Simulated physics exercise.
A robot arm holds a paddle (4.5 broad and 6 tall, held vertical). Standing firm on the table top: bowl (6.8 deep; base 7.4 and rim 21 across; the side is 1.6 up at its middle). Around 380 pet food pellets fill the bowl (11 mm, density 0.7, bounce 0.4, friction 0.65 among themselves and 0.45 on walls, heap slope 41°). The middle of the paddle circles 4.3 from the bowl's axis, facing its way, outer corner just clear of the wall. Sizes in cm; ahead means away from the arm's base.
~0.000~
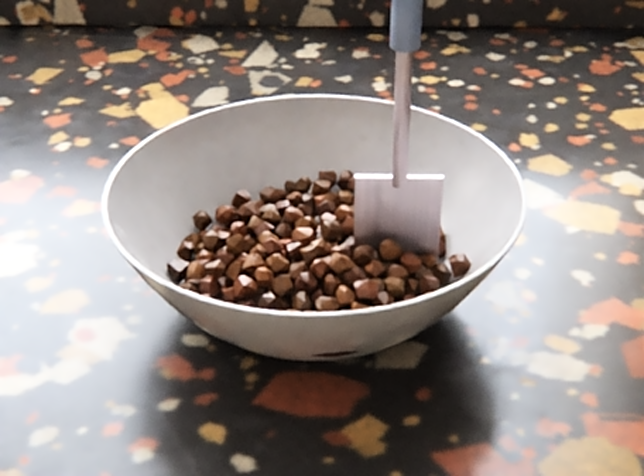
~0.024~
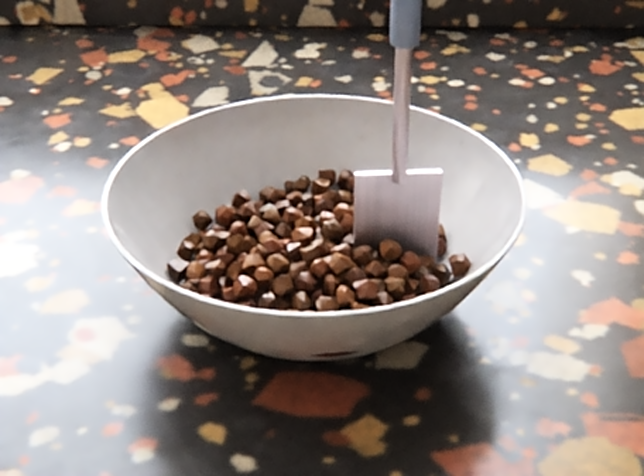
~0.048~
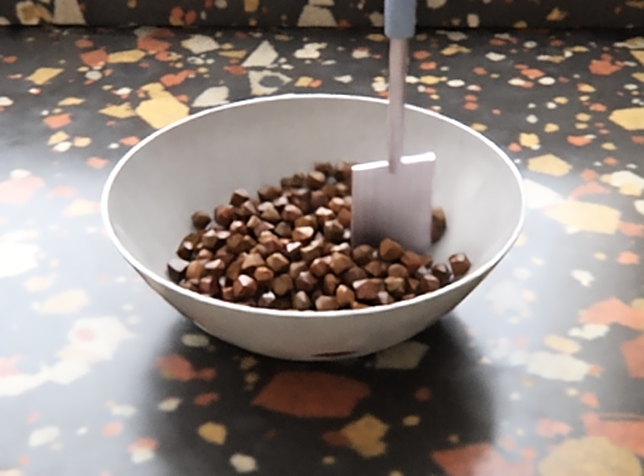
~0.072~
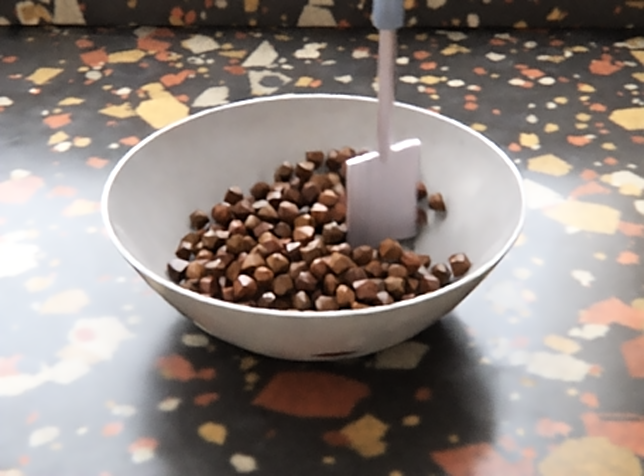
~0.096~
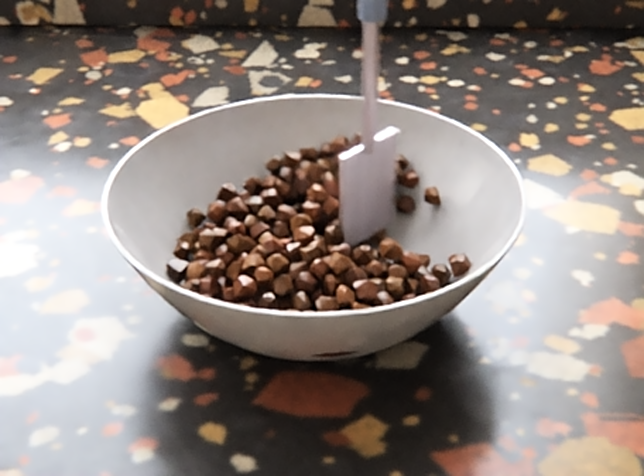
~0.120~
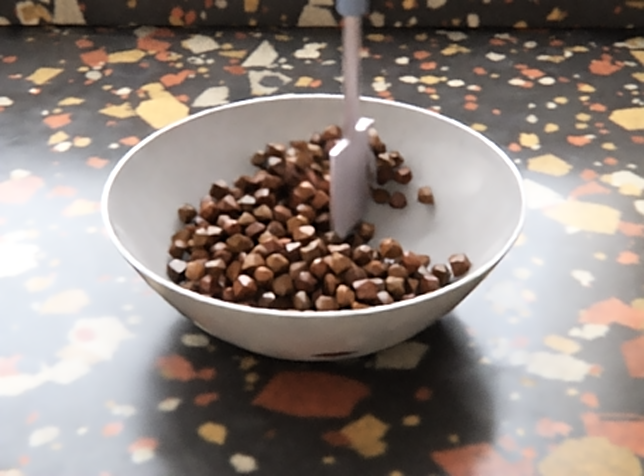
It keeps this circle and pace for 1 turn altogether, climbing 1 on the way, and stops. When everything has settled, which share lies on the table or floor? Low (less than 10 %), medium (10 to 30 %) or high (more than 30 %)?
A low share, less than 10 %, ends on the table or floor.
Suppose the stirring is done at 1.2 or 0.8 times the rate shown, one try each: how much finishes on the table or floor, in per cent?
About 10 and 0 per cent.
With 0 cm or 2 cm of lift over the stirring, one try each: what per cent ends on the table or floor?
About 5 and 0 per cent.
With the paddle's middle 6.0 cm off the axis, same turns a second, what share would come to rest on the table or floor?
Then about 0 per cent.
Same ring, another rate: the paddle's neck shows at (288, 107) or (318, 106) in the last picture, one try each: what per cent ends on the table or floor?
Some 20 and 15 per cent.
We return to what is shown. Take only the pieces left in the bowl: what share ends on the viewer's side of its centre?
Roughly 45 per cent.
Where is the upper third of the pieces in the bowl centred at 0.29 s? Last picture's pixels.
At about (187, 239).
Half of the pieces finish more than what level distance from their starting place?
About 7 cm.
After 0.29 s, 178° round, highest piece 8 above the table; 378 in the bowl.
After 0.47 s, 291° round, highest piece 9 above the table; 371 in the bowl, 2 on the table or floor, 5 in flight or on the tool.
After 0.76 s, 0° round, highest piece 8 above the table; 371 in the bowl, 7 on the table or floor.
After 1.46 s, 0° round, highest piece 8 above the table; 371 in the bowl, 7 on the table or floor.
In the end, 371 in the bowl, 7 on the table or floor. That is 2 % on the table or floor.
